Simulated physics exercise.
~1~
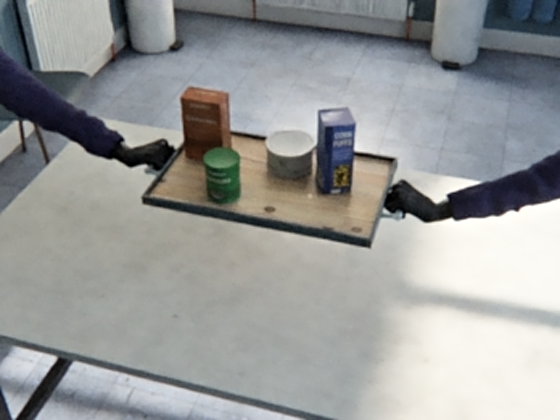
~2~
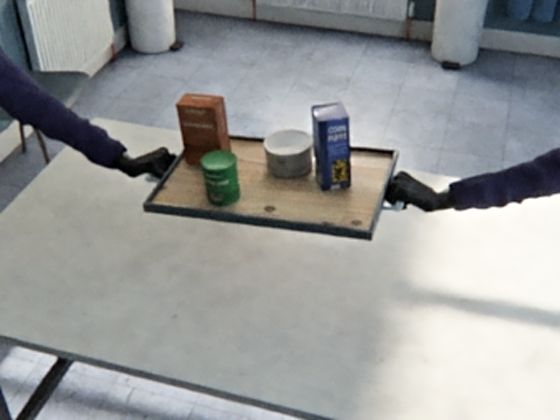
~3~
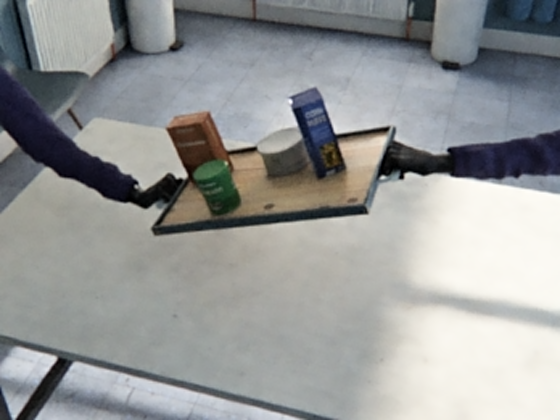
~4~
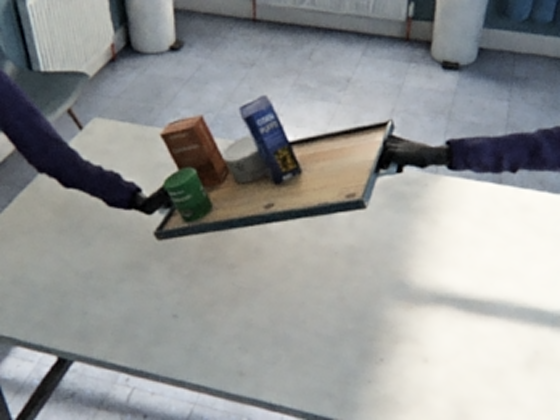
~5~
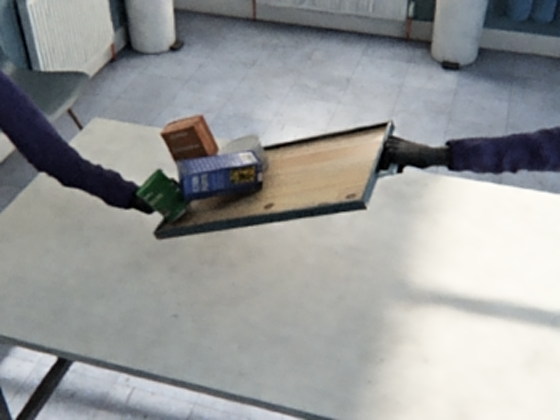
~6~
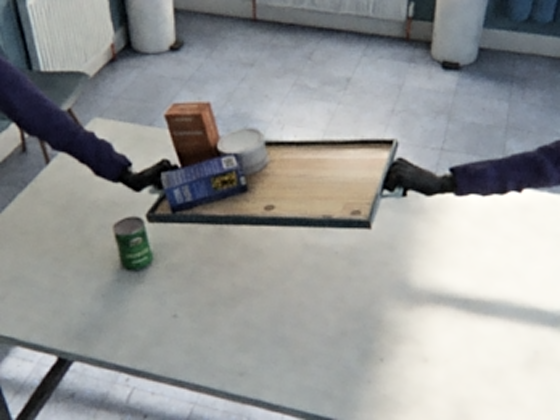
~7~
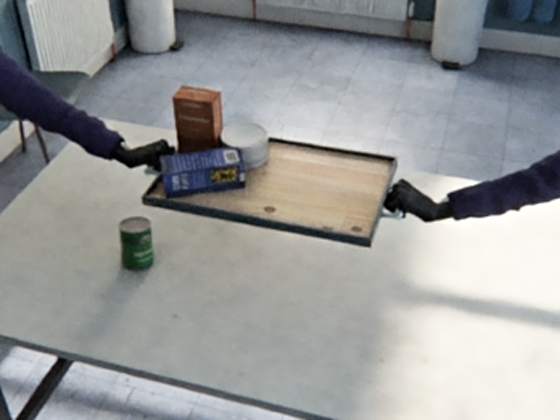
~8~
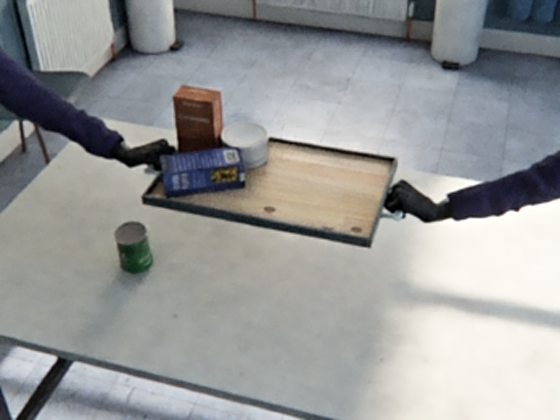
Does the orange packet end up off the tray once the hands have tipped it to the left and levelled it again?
No, the orange packet slides and leans as the tray tips, but it stays on the tray and is standing upright there at the end.
Above a pale table in a tiled room, two gloved hands tip a tray down to the left, and its four items slide that way as the blue carton topples. The green tin drops onto the table, and the levelled tray still holds the fallen carton, orange packet and white tub.
